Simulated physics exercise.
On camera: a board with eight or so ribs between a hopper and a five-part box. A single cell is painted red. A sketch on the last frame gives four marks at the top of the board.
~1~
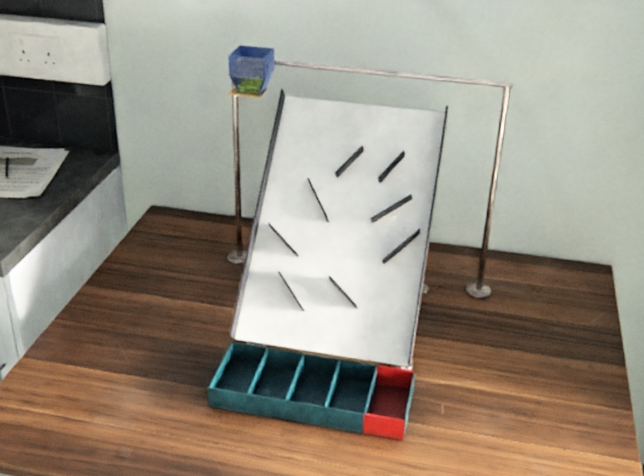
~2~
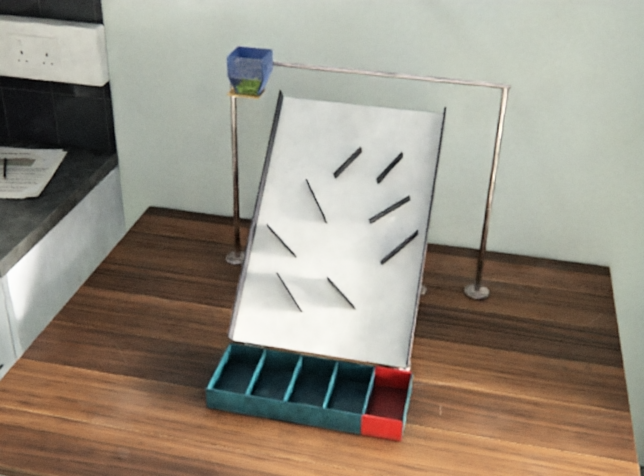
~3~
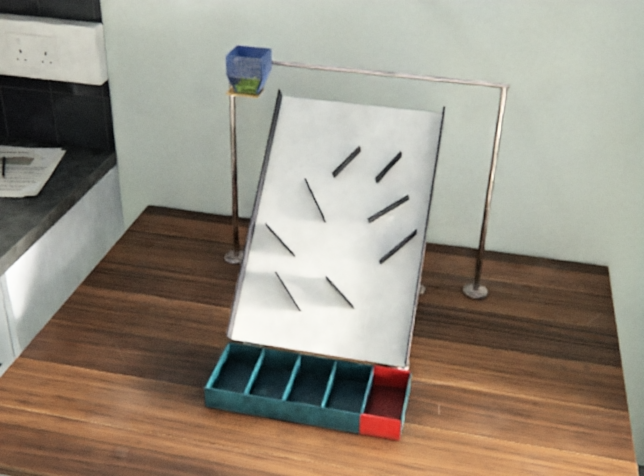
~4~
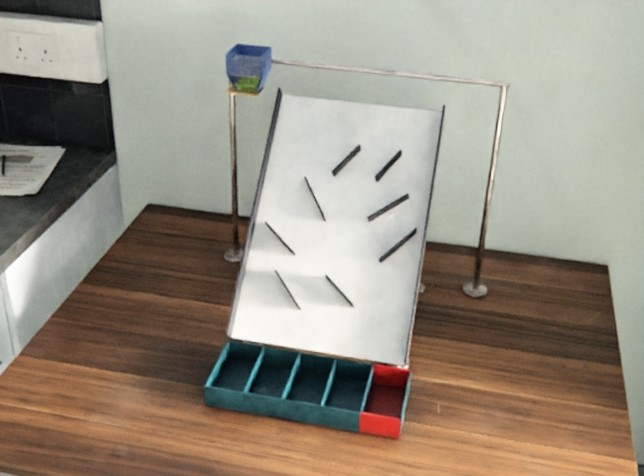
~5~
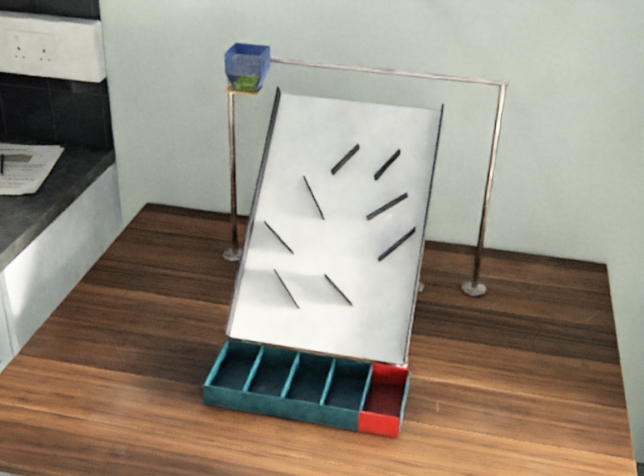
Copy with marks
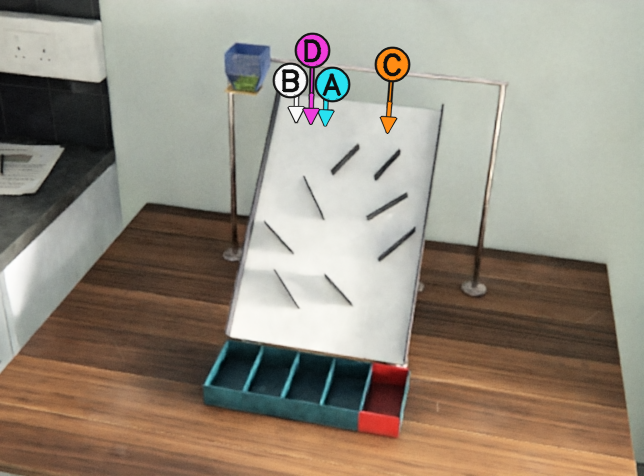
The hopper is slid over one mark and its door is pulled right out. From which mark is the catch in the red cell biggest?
A works best here.
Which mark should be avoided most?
That would be B.
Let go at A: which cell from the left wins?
The fifth from the left.
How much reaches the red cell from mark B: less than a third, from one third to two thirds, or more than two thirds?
Mark B gives less than a third.
On the marked copy, mark A meets the board at (325, 120); mark B meets the board at (296, 116); mark C meets the board at (387, 126); mark D meets the board at (310, 118).
For mark A, about two thirds in the red cell, about a third in other cells, a stray few outside the box.
For mark B, a small part in the red cell, nearly all in other cells, a stray few outside the box.
For mark C, about a third in the red cell, about half in other cells, a small part outside the box.
For mark D, about a quarter in the red cell, about two thirds in other cells, a small part outside the box.
